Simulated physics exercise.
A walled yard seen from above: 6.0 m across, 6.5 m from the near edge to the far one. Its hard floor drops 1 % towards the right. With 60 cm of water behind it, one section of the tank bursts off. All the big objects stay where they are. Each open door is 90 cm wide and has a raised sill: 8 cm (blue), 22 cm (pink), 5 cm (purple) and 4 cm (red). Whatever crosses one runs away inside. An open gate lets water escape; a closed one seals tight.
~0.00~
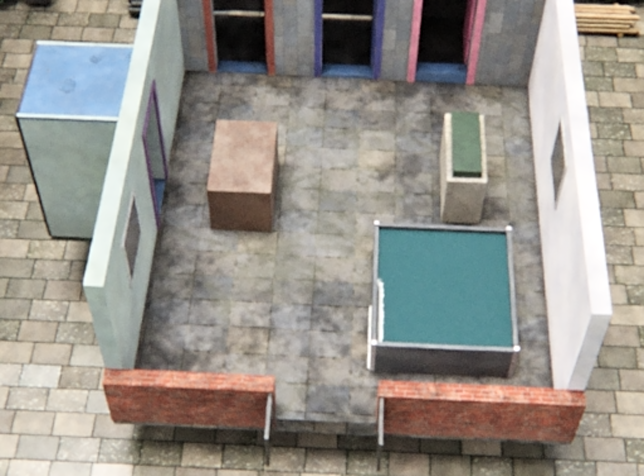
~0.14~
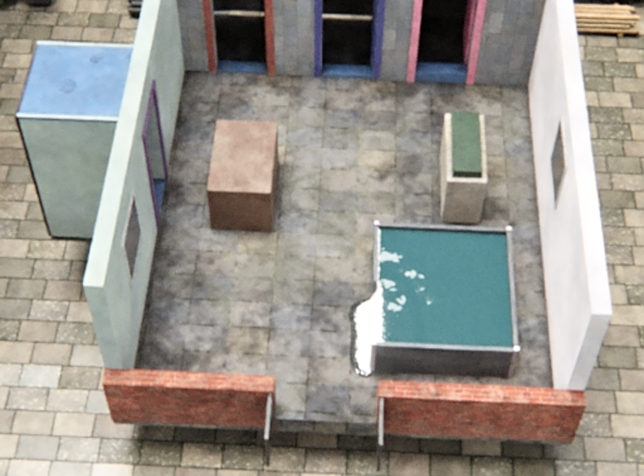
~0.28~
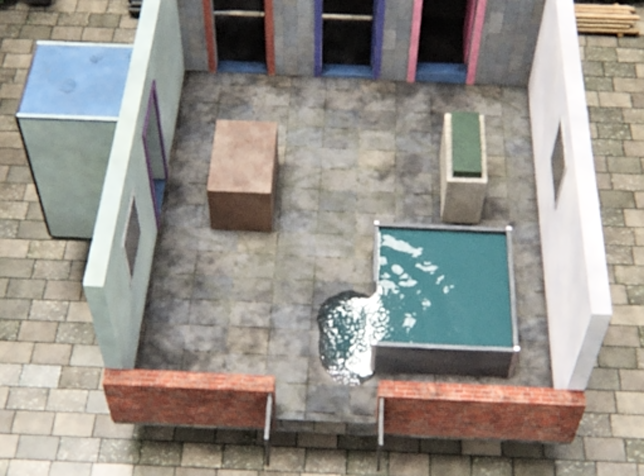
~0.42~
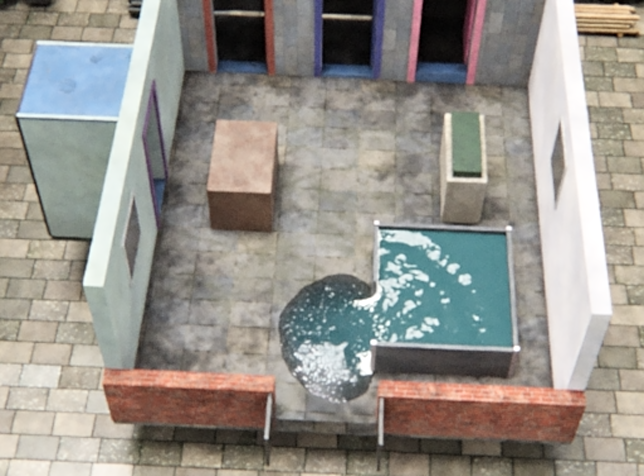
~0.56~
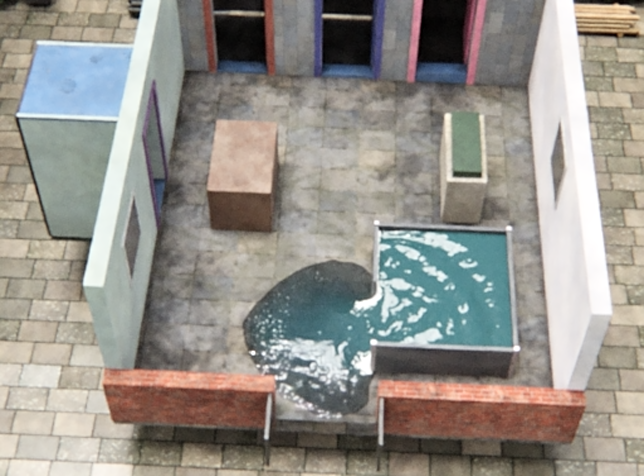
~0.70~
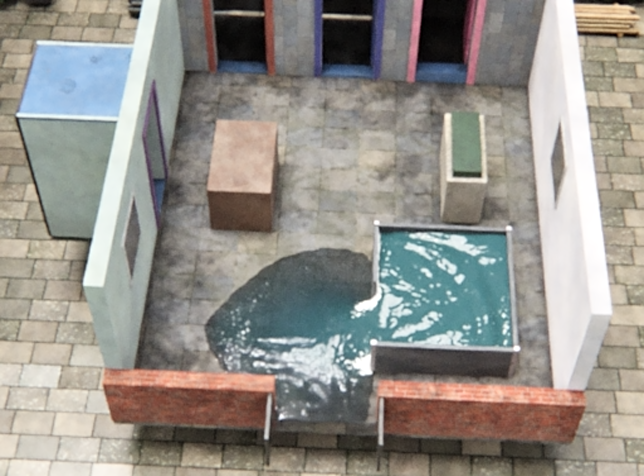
A walled yard with a grey paved floor is seen from above by a still camera, with low red brick walls either side of an opening at the front. A square tank of teal water stands at the right, near a brown block and a narrow green-topped box. Water bursts from the tank's left side, foaming white, then spreads leftward and forward in a widening, rippling dark pool.
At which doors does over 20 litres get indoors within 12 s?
Within that time: At the blue door it does not reach the limit; at the pink door it keeps below the limit; at the purple door it exceeds the limit; at the red door it goes over the limit.
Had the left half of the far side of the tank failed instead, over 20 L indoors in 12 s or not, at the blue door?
Then: Blue over.
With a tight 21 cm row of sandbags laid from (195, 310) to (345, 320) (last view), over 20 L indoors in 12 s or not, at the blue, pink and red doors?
Then: Blue under, pink not over, red over.
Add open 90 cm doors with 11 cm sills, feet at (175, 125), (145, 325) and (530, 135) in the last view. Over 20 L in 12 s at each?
In that order: Not over, past it, under.
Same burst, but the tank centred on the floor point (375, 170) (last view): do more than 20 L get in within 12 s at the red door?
Against that limit: Red over.
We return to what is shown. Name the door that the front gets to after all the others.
The pink one.
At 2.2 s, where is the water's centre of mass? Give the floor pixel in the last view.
Around (353, 318).
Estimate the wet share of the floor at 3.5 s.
About 35 per cent.
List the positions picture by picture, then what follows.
Still water, 60 cm deep, in the tank at (443, 288), in the first picture.
Water pours out at (375, 330) and has run 0.6 m, to (364, 370); typically 8 cm deep outside, 60 cm at the tank's back, in the second picture.
The front is at (329, 306), 0.9 m from the gap at (375, 331); 0.9 m2 of floor is under water; 60 cm left at the back of the tank, in the third picture.
Water pours out at (375, 332) and has run 1.3 m, to (288, 314); typically 7 cm deep outside, 60 cm at the tank's back, in the fourth picture.
Water pours out at (375, 331) and has run 1.8 m, to (250, 322); typically 5 cm deep outside, 60 cm at the tank's back, in the fifth picture.
The front is at (211, 334), 2.4 m from the gap at (375, 331); 4.5 m2 of floor is under water; 56 cm left at the back of the tank, in the sixth picture.
After 1.4 s water covers 25 % of the floor and is deepest (33 cm) near (365, 342); blue door not reached, pink door not reached, purple door not reached, red door not reached.
After 2.2 s water covers 30 % of the floor and is deepest (38 cm) near (145, 385); blue door not reached, pink door not reached, purple door 8 cm at the sill, 0 L in, red door not reached.
After 3.5 s water covers 35 % of the floor and is deepest (24 cm) near (222, 389); blue door not reached, pink door not reached, purple door 10 cm at the sill, 15 L in, red door not reached.
After 7.0 s water covers 65 % of the floor and is deepest (14 cm) near (246, 401); blue door 4 cm at the sill, 0 L in, pink door 2 cm at the sill, 0 L in, purple door 7 cm at the sill, 53 L in, red door 11 cm at the sill, 89 L in.
After 12.0 s water covers 90 % of the floor and is deepest (10 cm) near (519, 93); blue door 3 cm at the sill, 0 L in, pink door 6 cm at the sill, 0 L in, purple door 5 cm at the sill, 61 L in, red door 6 cm at the sill, 155 L in.
